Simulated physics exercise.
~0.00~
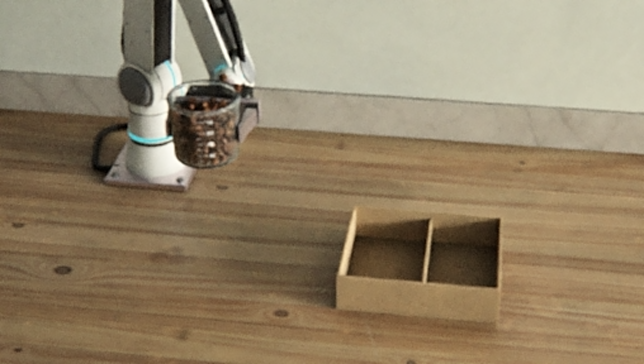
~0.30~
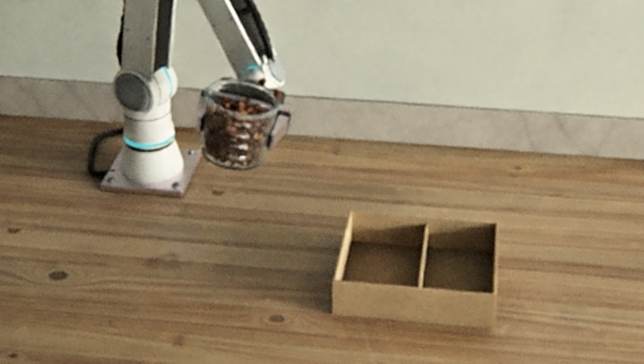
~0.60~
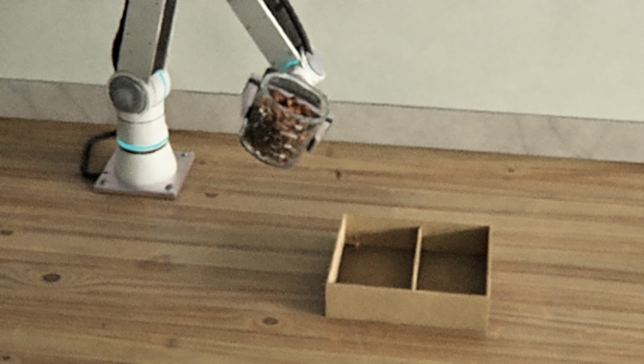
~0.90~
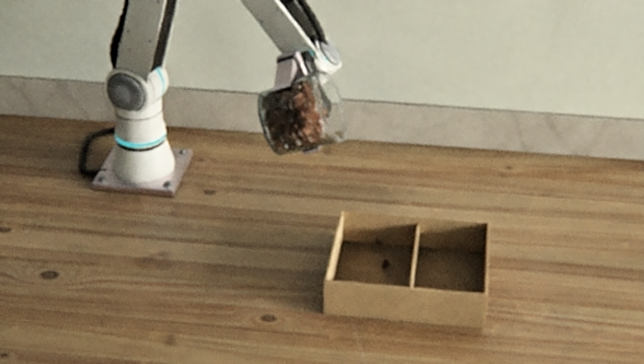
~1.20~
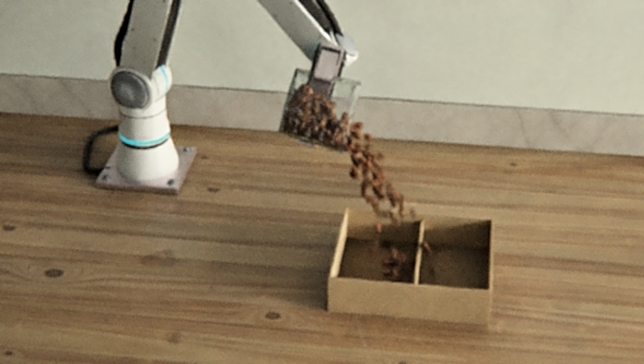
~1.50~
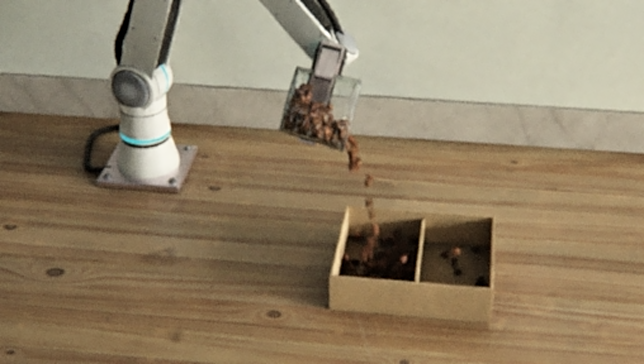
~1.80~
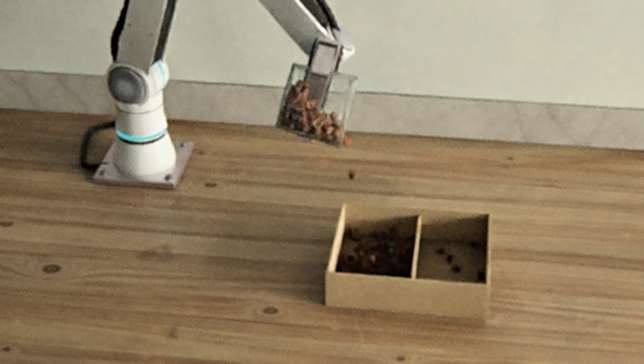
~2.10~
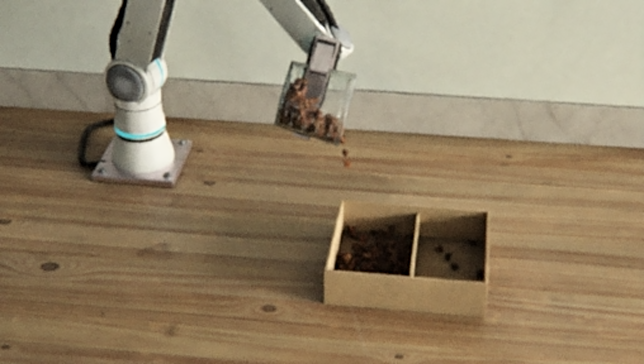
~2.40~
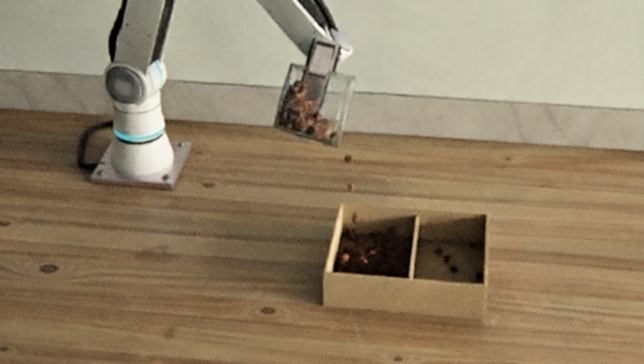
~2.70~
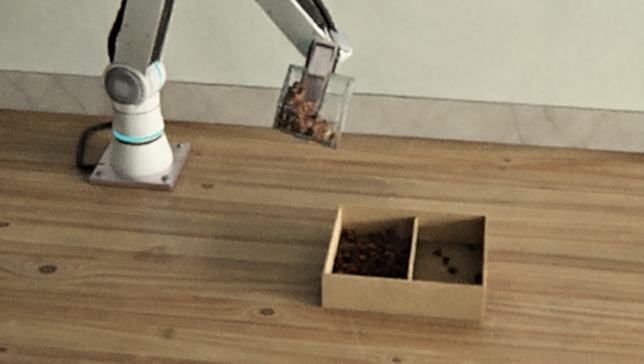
A white robot arm with glowing blue rings, standing at the left of a wooden floor before a pale wall, carries a clear beaker of reddish-brown pellets, seen from slightly above by a gently swaying camera. It swings the beaker right, toward an open tan box split by a divider, and tips it onto its side. A stream of pellets pours down, mostly into the left compartment, while a few land in the right one. The flow thins to single falling pieces and stops. The arm holds still, the beaker tilted with many pellets inside, the left compartment's floor covered and the right's only sparsely dotted.
